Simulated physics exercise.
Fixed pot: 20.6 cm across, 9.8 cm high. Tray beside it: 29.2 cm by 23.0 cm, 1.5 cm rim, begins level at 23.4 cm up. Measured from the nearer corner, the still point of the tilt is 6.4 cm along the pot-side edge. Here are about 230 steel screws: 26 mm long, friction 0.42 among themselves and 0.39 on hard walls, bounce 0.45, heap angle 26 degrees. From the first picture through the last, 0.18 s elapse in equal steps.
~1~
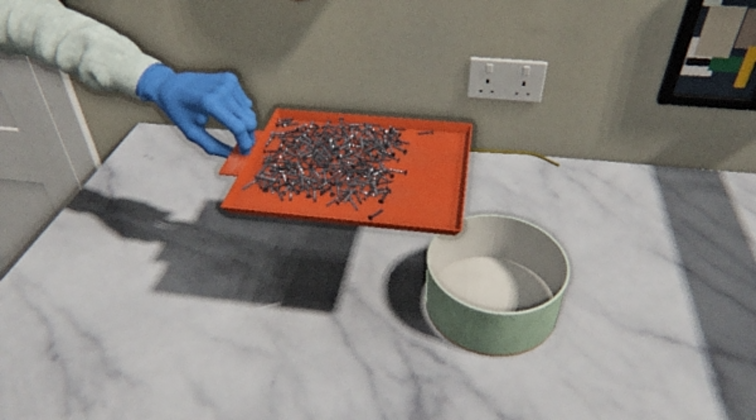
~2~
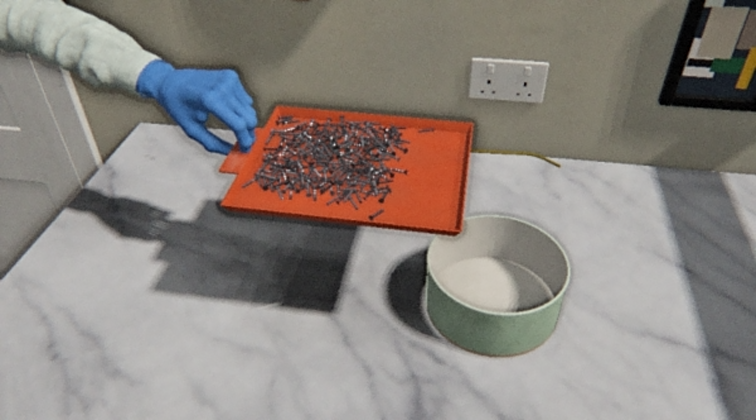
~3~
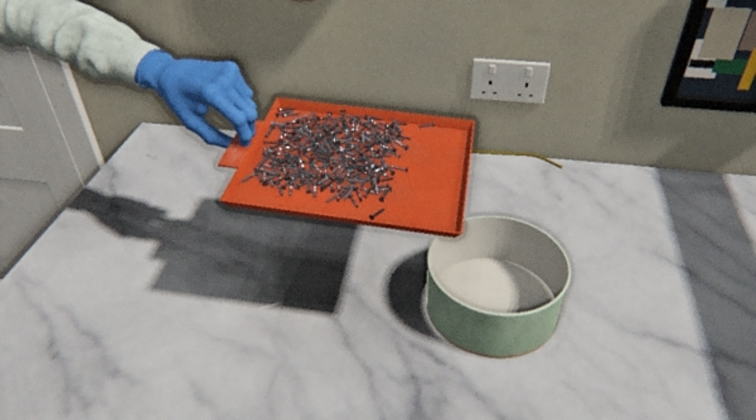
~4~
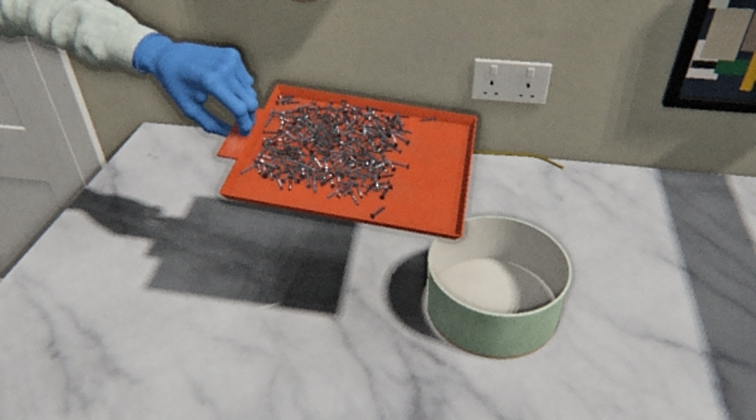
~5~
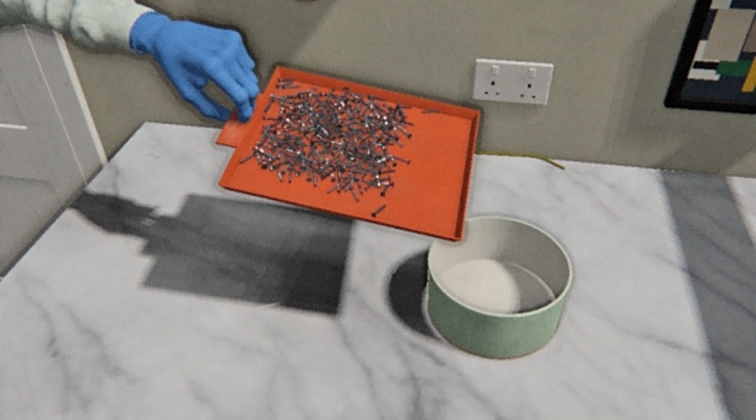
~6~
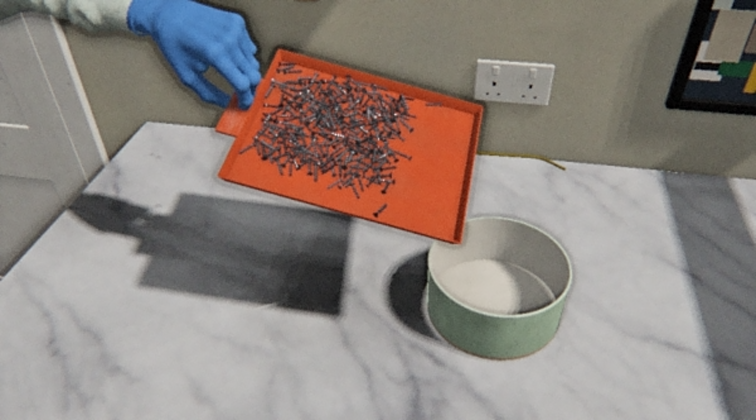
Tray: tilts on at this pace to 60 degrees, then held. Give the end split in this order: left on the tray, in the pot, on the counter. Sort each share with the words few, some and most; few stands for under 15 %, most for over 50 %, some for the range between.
The shares come out as follows. Tray: Few. Pot: Few. Counter: Most.
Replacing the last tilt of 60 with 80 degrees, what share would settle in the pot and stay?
In that case, near 5 percent.
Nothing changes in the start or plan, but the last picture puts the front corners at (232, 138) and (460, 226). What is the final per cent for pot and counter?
Split: Pot = 55, counter = 35.
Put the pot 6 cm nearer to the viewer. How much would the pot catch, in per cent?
With that change it comes to something like 55 in a hundred.
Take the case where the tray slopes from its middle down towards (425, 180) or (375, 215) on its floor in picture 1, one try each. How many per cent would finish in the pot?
Some 65 and 0 per cent.
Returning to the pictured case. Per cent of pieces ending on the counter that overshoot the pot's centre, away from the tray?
I'd put it at close to 70 per cent.
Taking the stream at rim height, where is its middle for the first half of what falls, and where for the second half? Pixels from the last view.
First near (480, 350), then at (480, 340).
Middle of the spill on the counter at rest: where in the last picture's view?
Middle of the spill at rest: Roughly (510, 412).
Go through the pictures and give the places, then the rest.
Tray tilt 0 degrees, front corners at (228, 203) and (456, 226); middle of the pieces at (331, 155); pot at (497, 260), in the first picture.
Tray tilt 1 degrees, front corners at (228, 202) and (456, 227); middle of the pieces at (332, 154), in the second picture.
Tray tilt 3 degrees, front corners at (227, 197) and (456, 229), lowest corner right front; middle of the pieces at (332, 149), in the third picture.
Tray tilt 8 degrees, front corners at (226, 190) and (457, 231), lowest corner right front; middle of the pieces at (333, 142), in the fourth picture.
Tray tilt 13 degrees, front corners at (226, 181) and (456, 234), lowest corner right front; middle of the pieces at (334, 132), in the fifth picture.
Tray tilt 19 degrees, front corners at (225, 173) and (456, 237), lowest corner right front; middle of the pieces at (335, 123); pot at (499, 262), in the sixth picture.
Then, 0.15 s after the last picture, tilt 41 degrees; the tray holds 100 %, the pot 0 %.
Then, 0.25 s after the last picture, tilt 56 degrees; the tray holds 100 %, the pot 0 %.
Then, 0.48 s after the last picture, tilt 60 degrees; the tray holds 30 %, the pot 0 %.
In the end, tray 0 %, pot 0 %, counter 95 %.
